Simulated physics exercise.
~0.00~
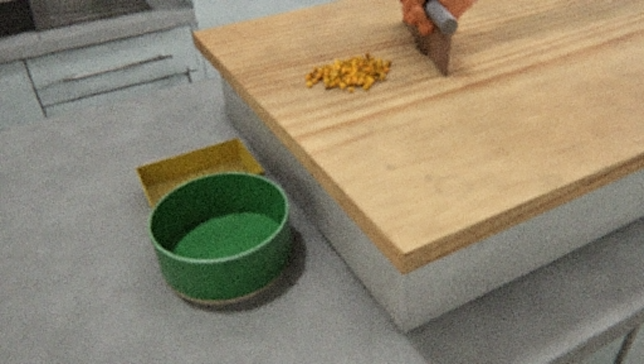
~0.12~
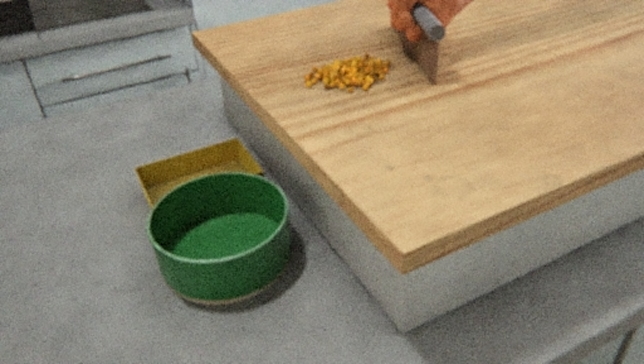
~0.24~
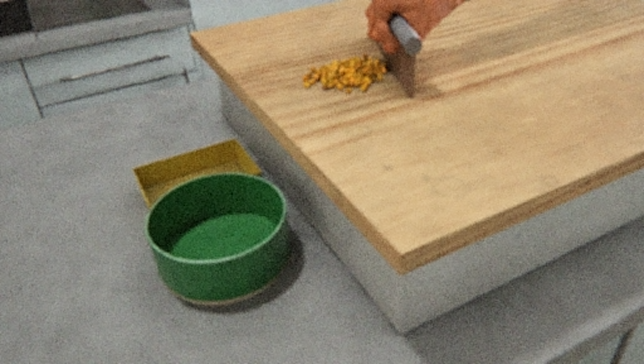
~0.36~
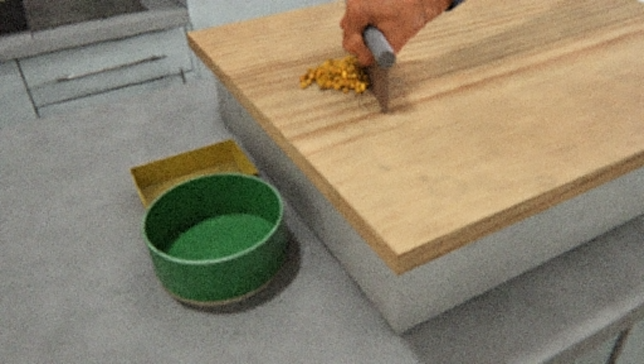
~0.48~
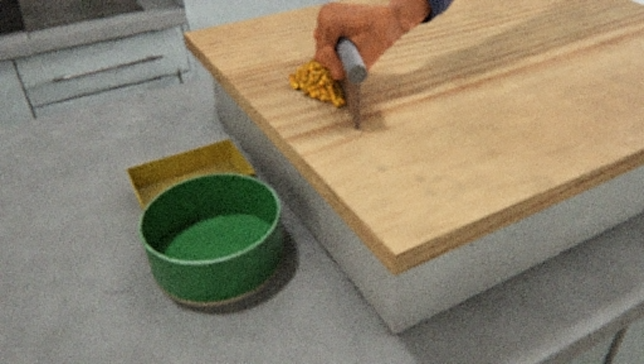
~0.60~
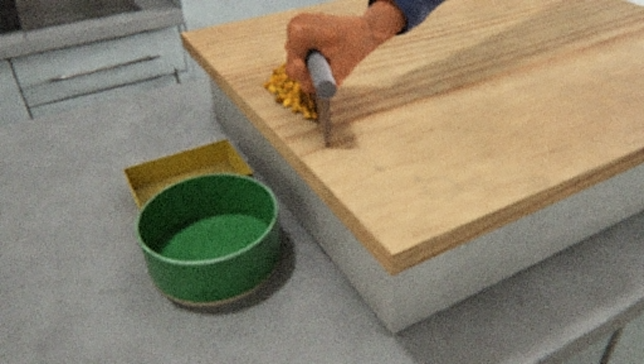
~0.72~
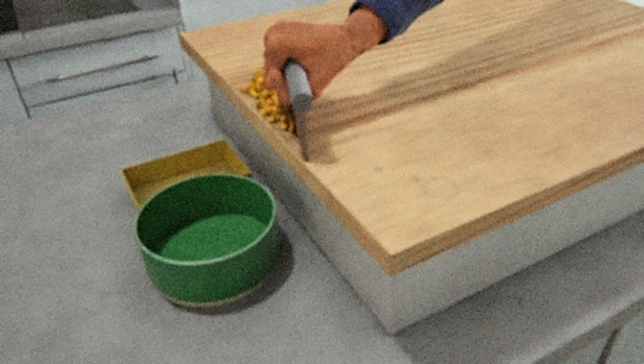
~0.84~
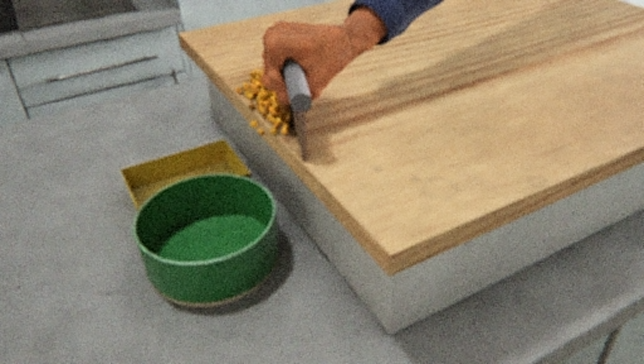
On a kitchen counter, a hand scrapes yellow kernels to the board's edge and stops.
